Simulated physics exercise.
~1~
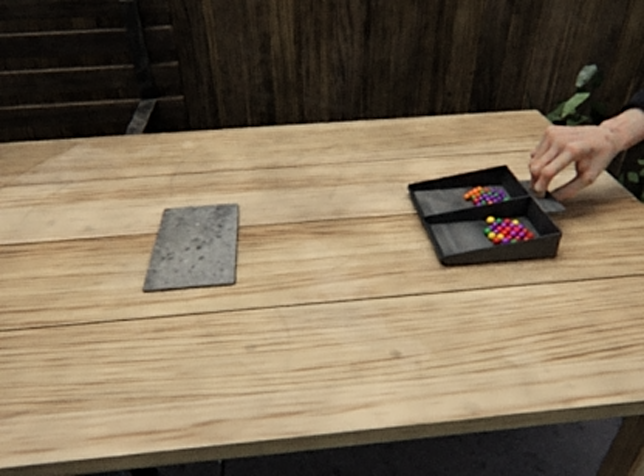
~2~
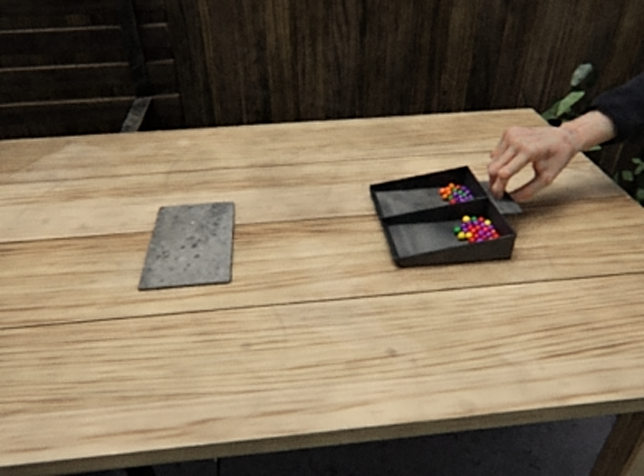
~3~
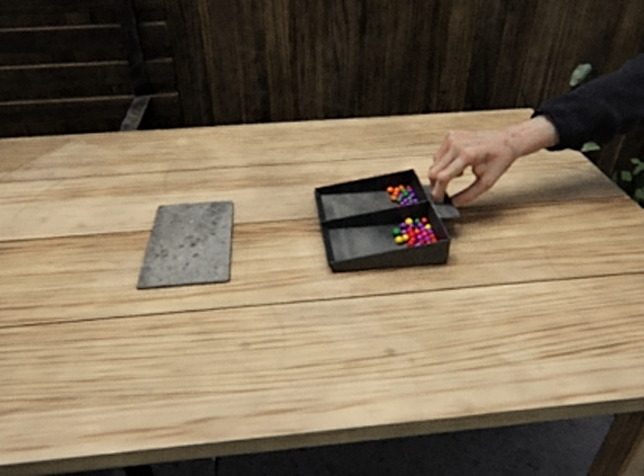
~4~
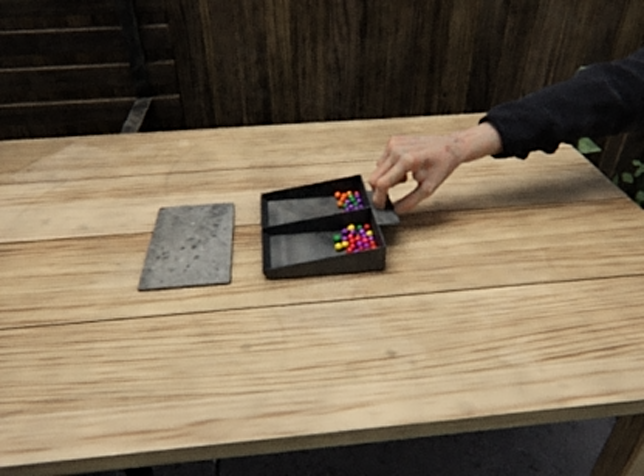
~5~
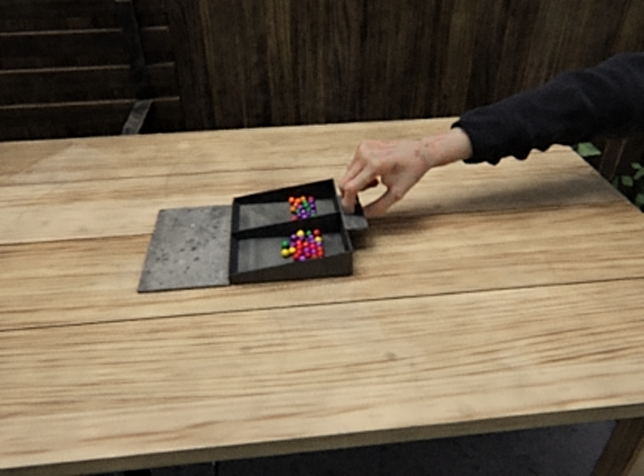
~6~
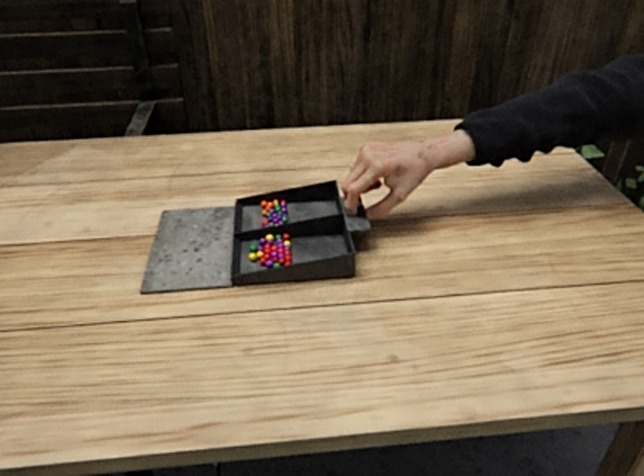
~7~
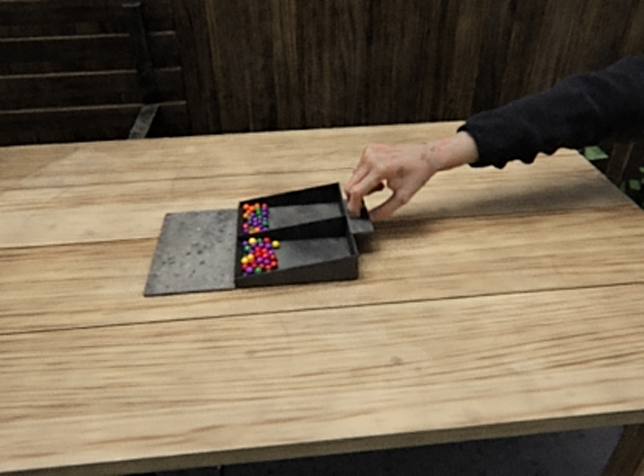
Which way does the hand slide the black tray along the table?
The hand slides the tray to the left, towards the grey slab.
